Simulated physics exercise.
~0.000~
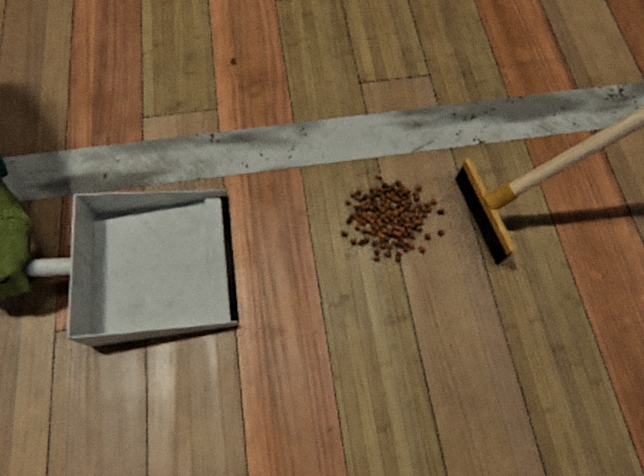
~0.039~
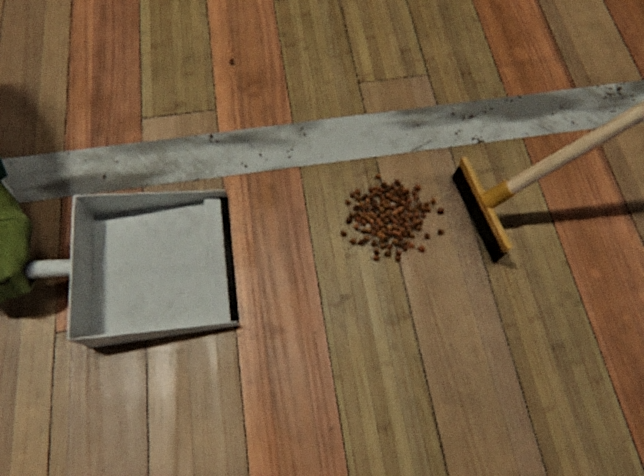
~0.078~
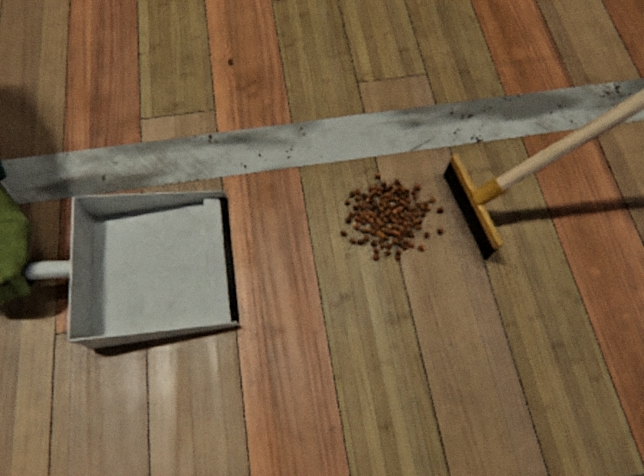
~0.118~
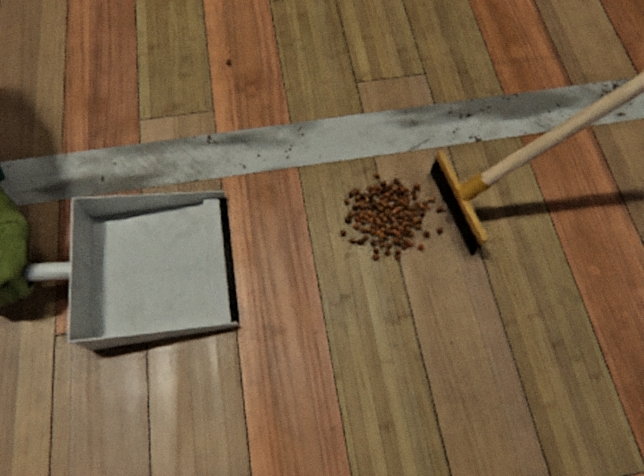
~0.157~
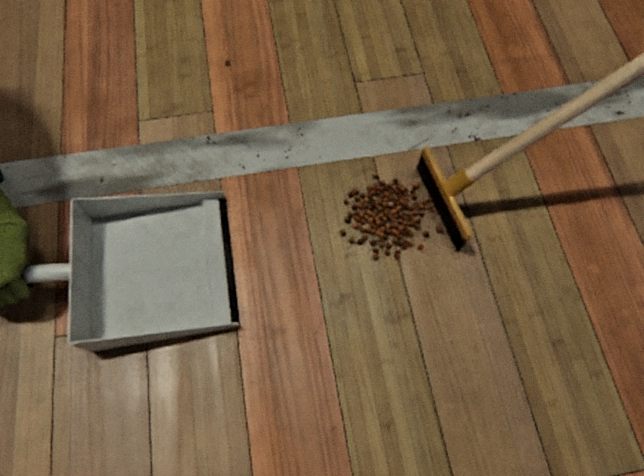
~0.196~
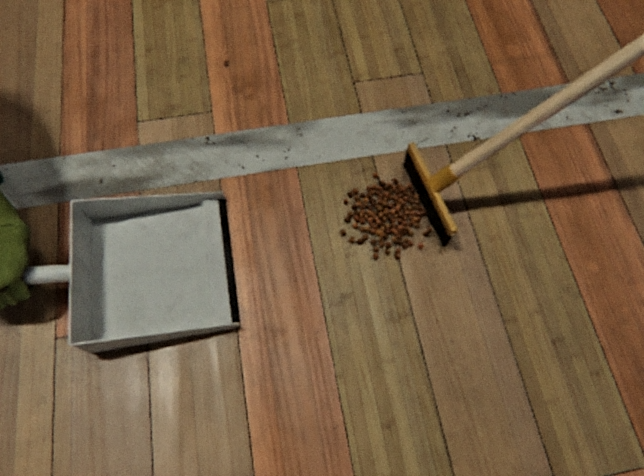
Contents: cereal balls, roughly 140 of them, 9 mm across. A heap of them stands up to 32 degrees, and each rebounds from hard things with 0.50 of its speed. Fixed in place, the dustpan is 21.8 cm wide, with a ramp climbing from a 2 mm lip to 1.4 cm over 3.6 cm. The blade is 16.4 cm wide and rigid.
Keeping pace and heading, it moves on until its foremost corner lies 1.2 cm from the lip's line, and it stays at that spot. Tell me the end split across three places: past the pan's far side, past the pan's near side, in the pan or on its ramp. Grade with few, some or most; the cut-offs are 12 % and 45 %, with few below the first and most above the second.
Far side: Some; near side: Few; pan: Few.
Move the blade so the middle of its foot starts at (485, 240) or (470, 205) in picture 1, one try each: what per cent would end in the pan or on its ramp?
Around 5 percent, then around 0 percent.
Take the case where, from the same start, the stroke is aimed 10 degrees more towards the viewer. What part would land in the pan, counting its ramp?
It comes to roughly 10 in a hundred.
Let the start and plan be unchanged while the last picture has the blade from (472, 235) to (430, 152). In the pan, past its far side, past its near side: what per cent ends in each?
That ends as pan 0, far 25, and near 0.
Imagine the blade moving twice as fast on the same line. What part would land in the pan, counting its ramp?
In that case roughly 5 percent.
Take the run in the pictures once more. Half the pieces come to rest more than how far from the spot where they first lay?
16 cm, roughly.
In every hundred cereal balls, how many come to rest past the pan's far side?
Estimated share: 30 per cent.
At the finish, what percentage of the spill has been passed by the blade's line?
My guess is close to 55 per cent.
After 0.48 s, middle of the blade 18 cm from the lip; 0 % over the lip, far side 20 %, near side 0 %.
Then, at 0.66 s, middle of the blade 8 cm from the lip; 0 % over the lip, far side 25 %, near side 0 %.
After 0.97 s, middle of the blade 3 cm from the lip; 0 % over the lip, far side 30 %, near side 0 %.
At rest (1.3 s), far side 30 %, near side 0 %, pan 0 %, in front of the lip or behind the blade 70 %.
